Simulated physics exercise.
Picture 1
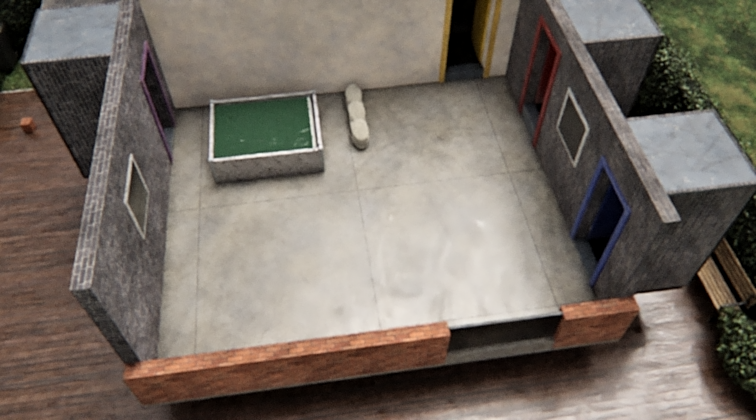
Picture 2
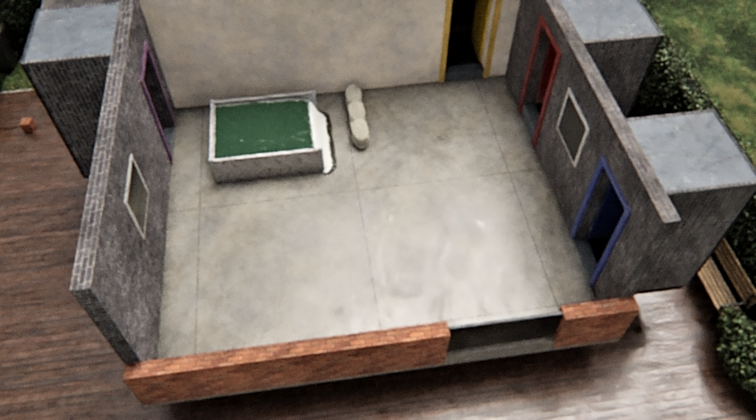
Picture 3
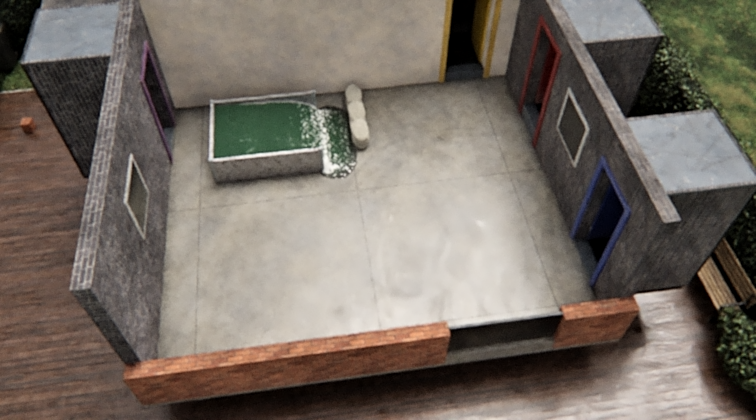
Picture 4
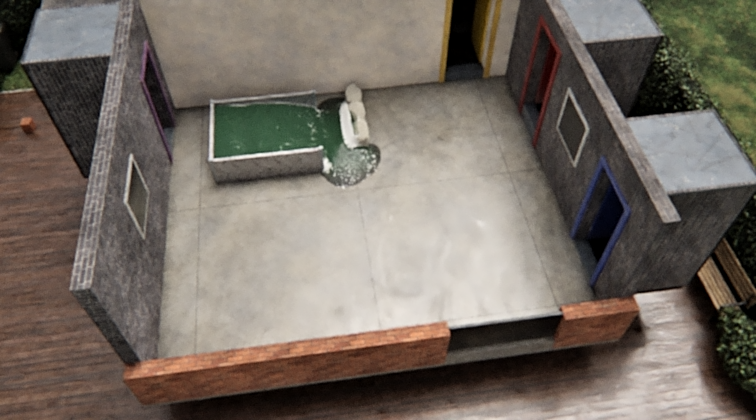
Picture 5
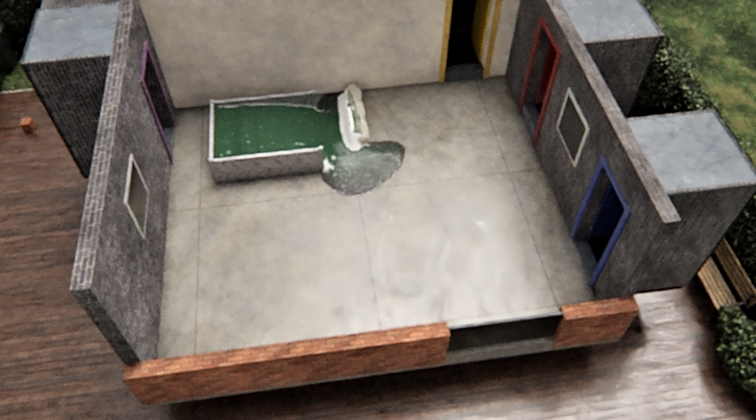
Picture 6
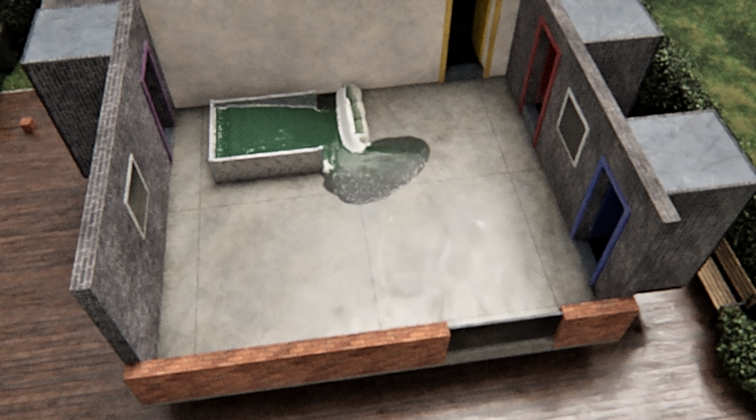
The video shows a roofless walled court where green water bursts from the right side of a raised rectangular tank, splashes against a pale rounded barrier beside it, and spreads rightward and forward across the grey floor in a widening puddle.
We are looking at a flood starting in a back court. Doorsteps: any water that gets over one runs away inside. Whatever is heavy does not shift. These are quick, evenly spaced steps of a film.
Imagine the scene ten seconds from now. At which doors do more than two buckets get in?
Result: Yellow door: At most two buckets, red door: At most two buckets, purple door: Over two buckets, blue door: Over two buckets.
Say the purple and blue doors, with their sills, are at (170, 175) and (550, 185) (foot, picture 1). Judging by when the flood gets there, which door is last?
That would be the purple-painted one.
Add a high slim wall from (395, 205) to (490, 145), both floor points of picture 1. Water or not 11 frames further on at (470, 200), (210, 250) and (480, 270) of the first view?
Taking the points in order, they are high and dry, high and dry and high and dry.
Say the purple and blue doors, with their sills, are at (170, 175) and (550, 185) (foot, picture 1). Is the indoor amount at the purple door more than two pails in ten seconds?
Purple door: Does not flood.
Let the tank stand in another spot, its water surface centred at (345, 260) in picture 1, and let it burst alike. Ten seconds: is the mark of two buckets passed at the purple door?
As I see it, the purple door stays within the limit.
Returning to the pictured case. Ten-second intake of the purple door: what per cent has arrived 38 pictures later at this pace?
About 75 per cent.
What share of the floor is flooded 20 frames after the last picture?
About 65 in a hundred.
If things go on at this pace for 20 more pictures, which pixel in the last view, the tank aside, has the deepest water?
Approximate pixel: (176, 112).
A moment on, water covers 20 % of the floor; the yellow door not reached, the red door not reached, the purple door not reached, the blue door not reached.
Next, water covers 45 % of the floor; the yellow door wet at the sill, nothing in, the red door wet at the sill, nothing in, the purple door not reached, the blue door not reached.
Then, water covers 65 % of the floor; the yellow door wet at the sill, nothing in, the red door wet at the sill, nothing in, the purple door under two buckets in, the blue door under two buckets in.
Later, water covers 70 % of the floor; the yellow door wet at the sill, nothing in, the red door wet at the sill, nothing in, the purple door over two buckets in, the blue door over two buckets in.
In the end, water covers 90 % of the floor; the yellow door wet at the sill, nothing in, the red door wet at the sill, nothing in, the purple door over two buckets in, the blue door over two buckets in.
